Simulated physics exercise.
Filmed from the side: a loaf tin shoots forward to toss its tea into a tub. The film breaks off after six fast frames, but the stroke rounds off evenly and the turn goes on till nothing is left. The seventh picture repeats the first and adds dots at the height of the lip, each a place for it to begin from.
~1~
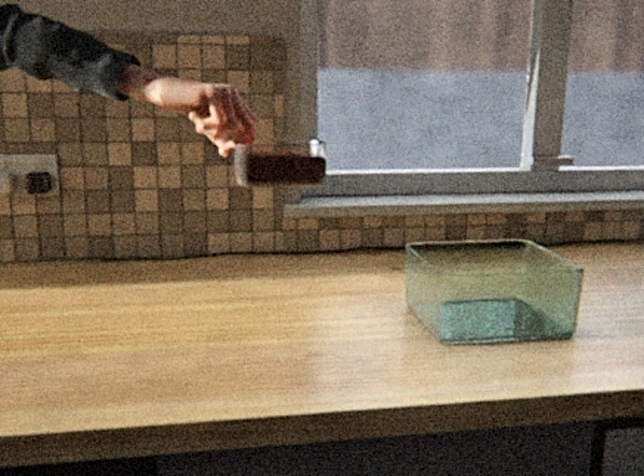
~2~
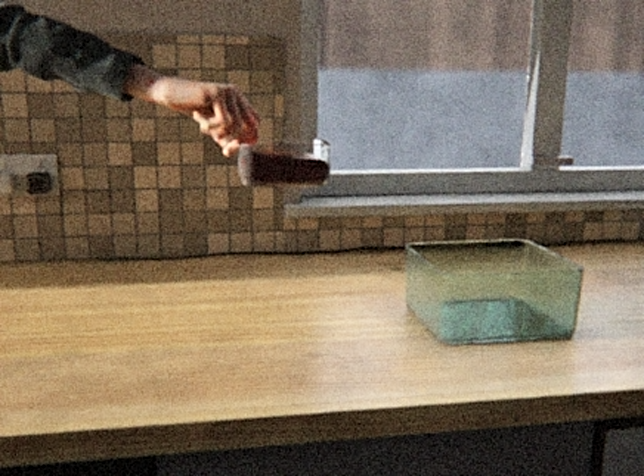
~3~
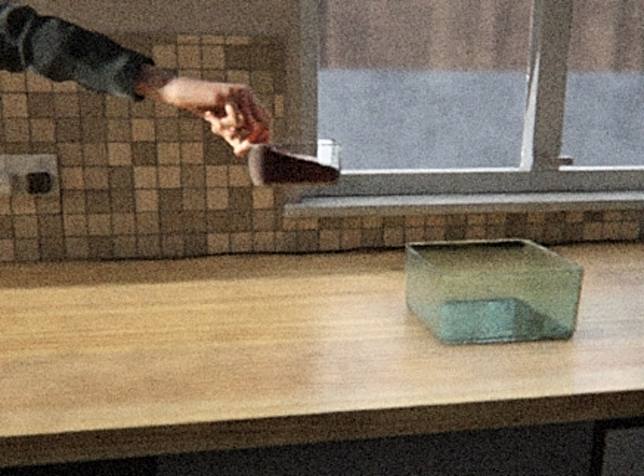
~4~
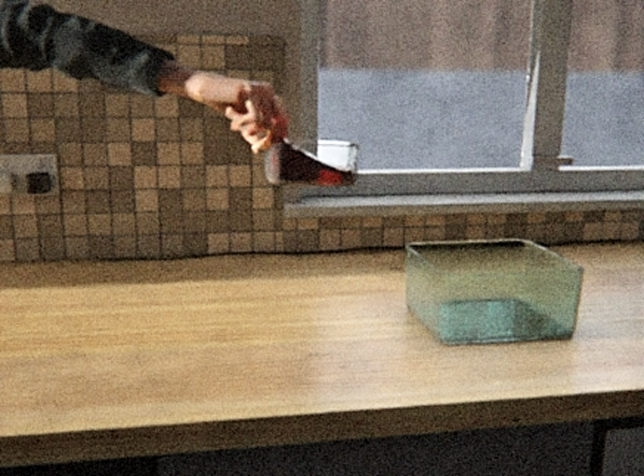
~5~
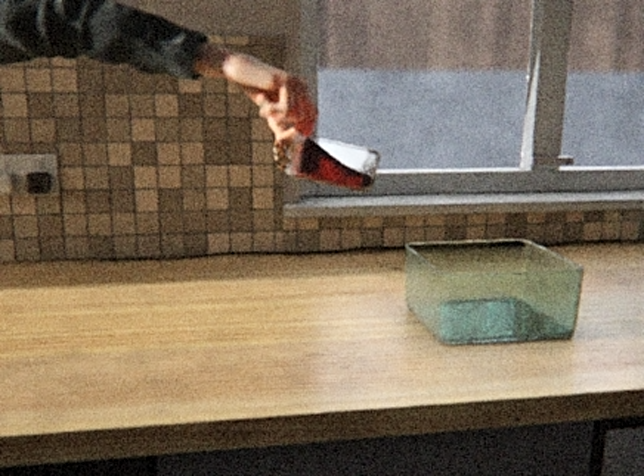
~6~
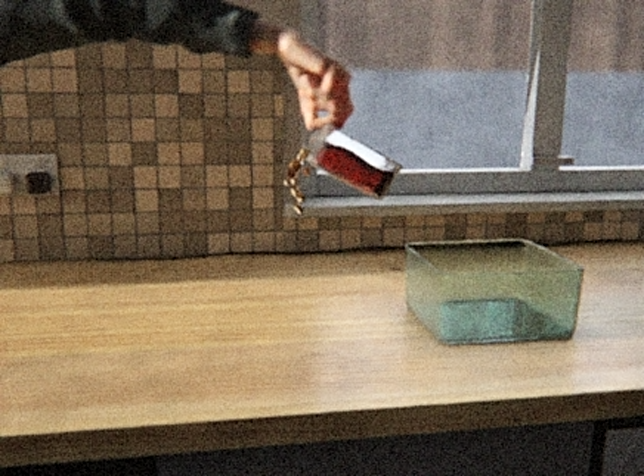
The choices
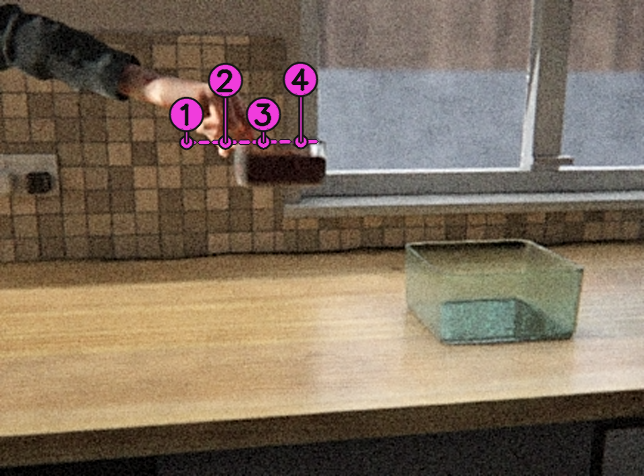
A hand in a dark sleeve holds a small, clear-sided tin of dark reddish tea at upper left, above a pale wooden counter seen from the side. Behind are brown mosaic tiles, a wall socket and a window, with a greenish glass tub standing at right. The arm moves the tin rightward and slightly down, tilting it increasingly, while brown drops trail below its left end and the camera stays still.
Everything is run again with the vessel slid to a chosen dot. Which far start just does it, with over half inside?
The limit is 3.
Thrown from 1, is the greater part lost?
Yes.
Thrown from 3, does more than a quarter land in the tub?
Yes, clearly.
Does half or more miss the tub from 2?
Yes.
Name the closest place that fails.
2 it is.
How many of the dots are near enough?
Two.
On the marked copy, 1 at (186, 142); 2 at (225, 142); 3 at (263, 142); 4 at (300, 141).
Choosing 1, about 0 % lands in the tub, 98 % falls short.
Choosing 2, about 35 % lands in the tub, 61 % falls short and 4 % goes beside or beyond.
Choosing 3, about 63 % lands in the tub, 28 % falls short and 9 % goes beside or beyond.
Choosing 4, about 75 % lands in the tub, 17 % falls short and 8 % goes beside or beyond.
